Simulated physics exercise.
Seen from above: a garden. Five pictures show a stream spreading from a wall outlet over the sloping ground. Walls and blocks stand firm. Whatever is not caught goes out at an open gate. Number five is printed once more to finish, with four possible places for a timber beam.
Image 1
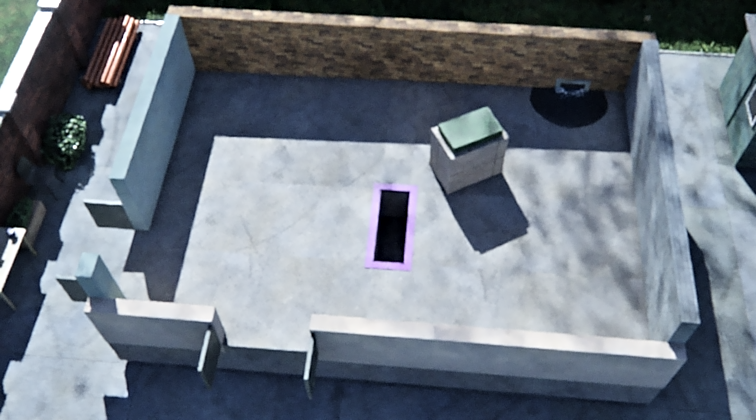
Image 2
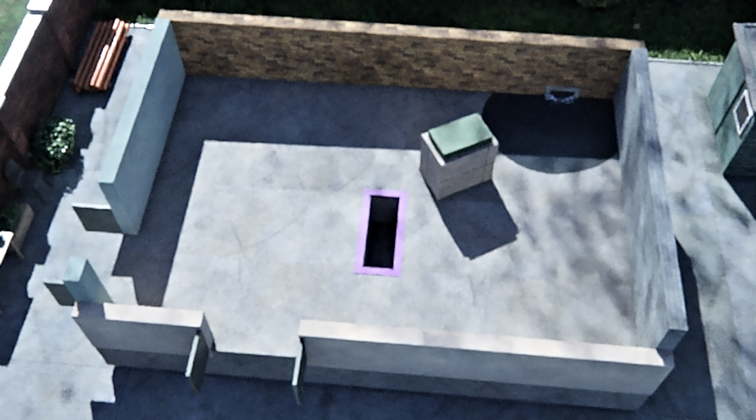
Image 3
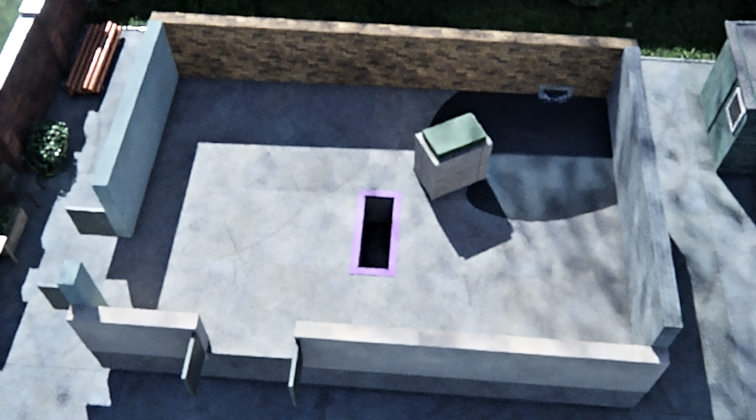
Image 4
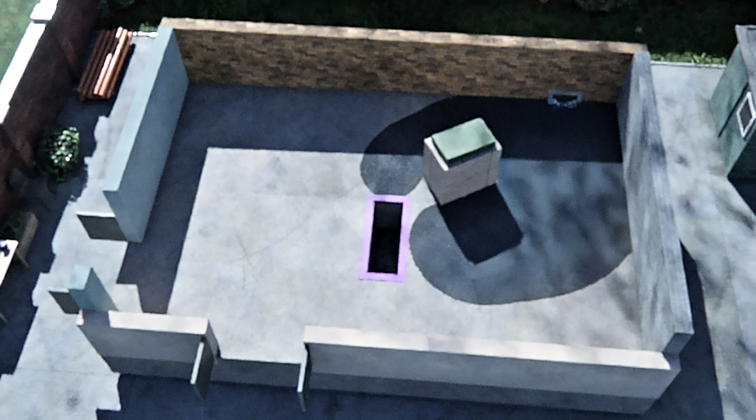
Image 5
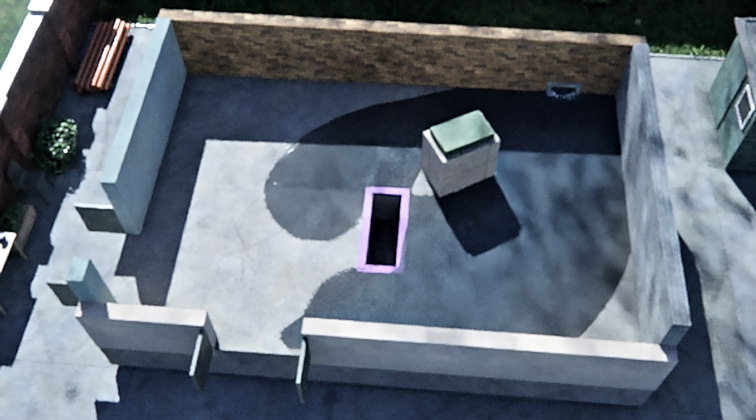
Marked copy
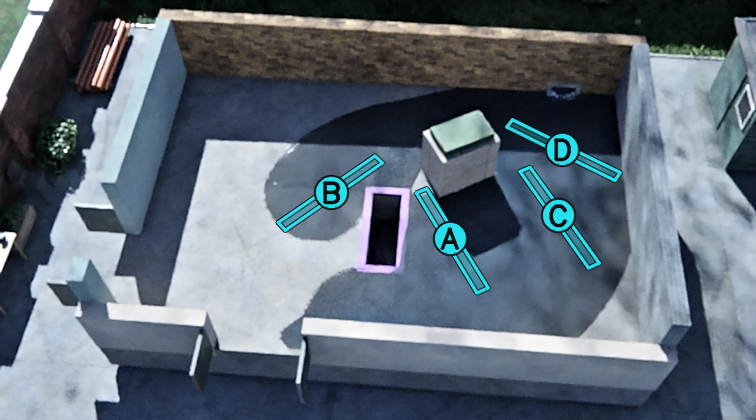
Water spreading from an outfall in the top right corner across a walled yard, passing around a block and reaching a purple-edged gully.
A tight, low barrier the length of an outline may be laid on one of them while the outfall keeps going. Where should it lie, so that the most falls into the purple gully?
Position B.
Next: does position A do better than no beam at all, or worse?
Worse.
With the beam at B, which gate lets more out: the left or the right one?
More leaves on the left.
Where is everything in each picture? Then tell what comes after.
Outfall at (572, 85); purple gully at (392, 226); open gate at (271, 334); open gate at (139, 265); water covers 2 % of the ground and shows as far out as (535, 105); purple gully still dry.
Water covers 9 % of the ground and shows as far out as (547, 169); purple gully still dry.
Water covers 17 % of the ground and shows as far out as (503, 212); purple gully still dry.
Water covers 33 % of the ground and shows as far out as (440, 283); purple gully still dry.
Water covers 52 % of the ground and shows as far out as (330, 295); purple gully taking water.
On the marked copy, A from (421, 190) to (482, 290); B from (281, 226) to (378, 159); C from (525, 169) to (593, 265); D from (509, 123) to (617, 176).
For position A, about 9 % of the stream runs into the purple gully, about 91 % out by the gates.
For position B, about 21 % of the stream runs into the purple gully, about 79 % out by the gates.
For position C, about 11 % of the stream runs into the purple gully, about 89 % out by the gates.
For position D, about 8 % of the stream runs into the purple gully, about 92 % out by the gates.
